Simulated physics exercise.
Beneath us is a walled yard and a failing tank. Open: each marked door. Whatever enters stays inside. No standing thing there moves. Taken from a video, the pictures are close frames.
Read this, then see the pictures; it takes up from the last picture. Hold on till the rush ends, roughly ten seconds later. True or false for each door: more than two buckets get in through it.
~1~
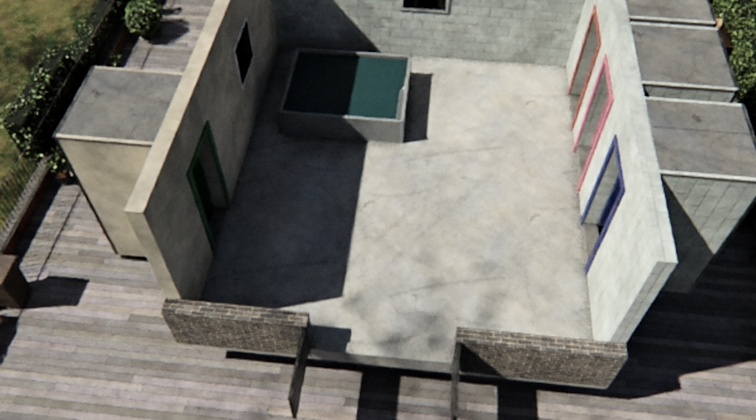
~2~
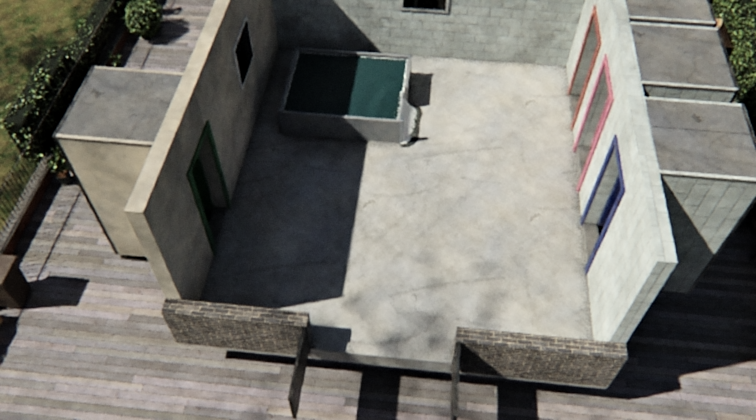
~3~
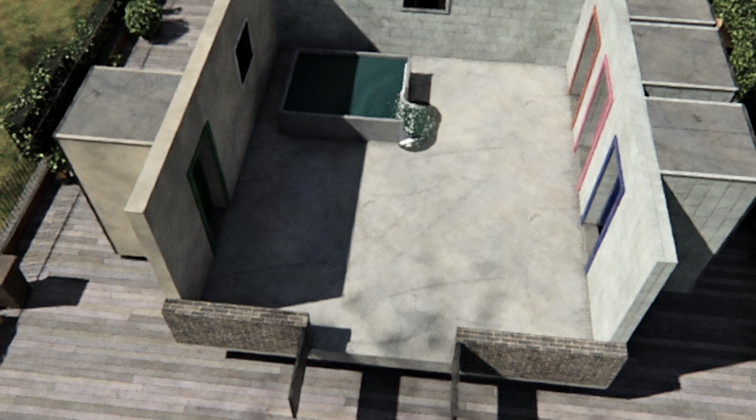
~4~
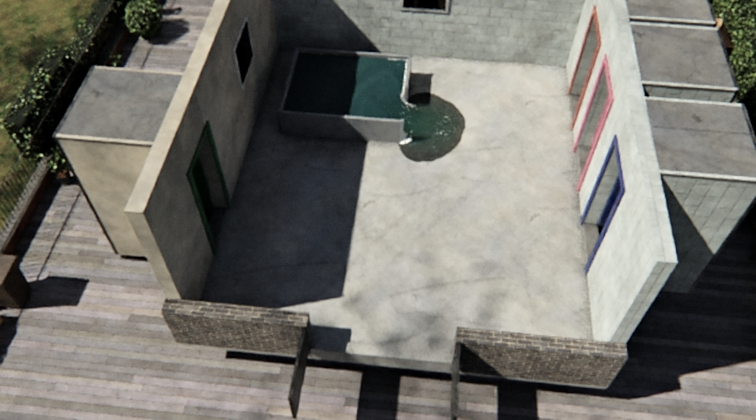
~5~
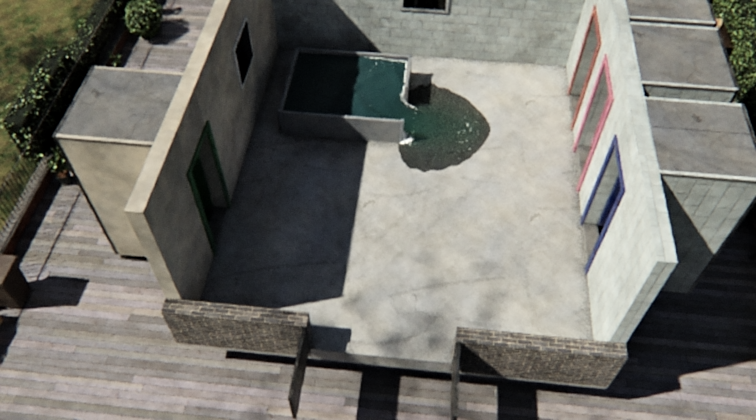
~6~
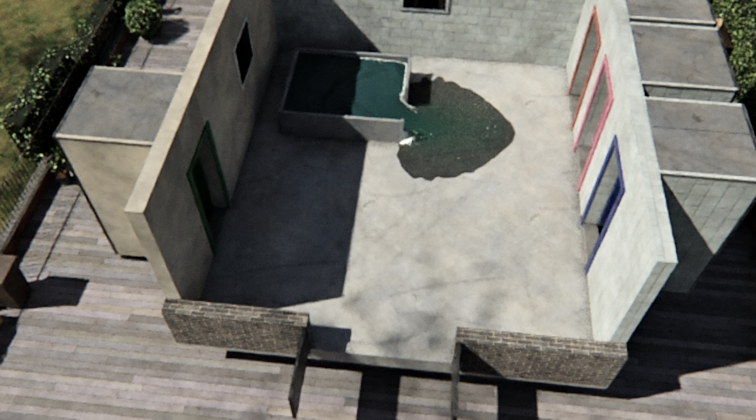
The pink door: False; the red door: True; the blue door: False; the green door: False.
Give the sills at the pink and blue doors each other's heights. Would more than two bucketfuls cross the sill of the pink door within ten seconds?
Result, pink door: Ends up above.
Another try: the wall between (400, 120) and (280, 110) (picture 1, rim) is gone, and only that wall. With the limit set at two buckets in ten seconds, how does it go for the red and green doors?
In brief, the red door stops short; the green door goes past the mark.
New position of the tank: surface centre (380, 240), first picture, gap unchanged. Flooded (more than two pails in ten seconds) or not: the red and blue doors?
Here's my take: The red door doesn't reach it, and the blue door gets past it.
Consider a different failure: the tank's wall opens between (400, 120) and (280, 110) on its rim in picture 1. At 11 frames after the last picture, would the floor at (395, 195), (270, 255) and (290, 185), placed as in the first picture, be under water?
The first spot is soaked, the second soaked and the third soaked.
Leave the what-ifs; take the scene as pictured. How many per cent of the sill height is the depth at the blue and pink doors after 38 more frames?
Near 50 per cent and 50 per cent, respectively.
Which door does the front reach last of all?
Answer - the door marked green.
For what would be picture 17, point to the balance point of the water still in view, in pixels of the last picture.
Near pixel (402, 118).
A moment on, water covers 20 % of the floor; the pink door wet at the sill, nothing in, the red door wet at the sill, nothing in, the blue door not reached, the green door not reached.
Next, water covers 35 % of the floor; the pink door wet at the sill, nothing in, the red door over two buckets in, the blue door wet at the sill, nothing in, the green door not reached.
Then, water covers 40 % of the floor; the pink door wet at the sill, nothing in, the red door over two buckets in, the blue door wet at the sill, nothing in, the green door not reached.
Later, water covers 55 % of the floor; the pink door wet at the sill, nothing in, the red door far over two buckets in, the blue door under two buckets in, the green door not reached.
In the end, water covers 85 % of the floor; the pink door wet at the sill, nothing in, the red door far over two buckets in, the blue door under two buckets in, the green door wet at the sill, nothing in.
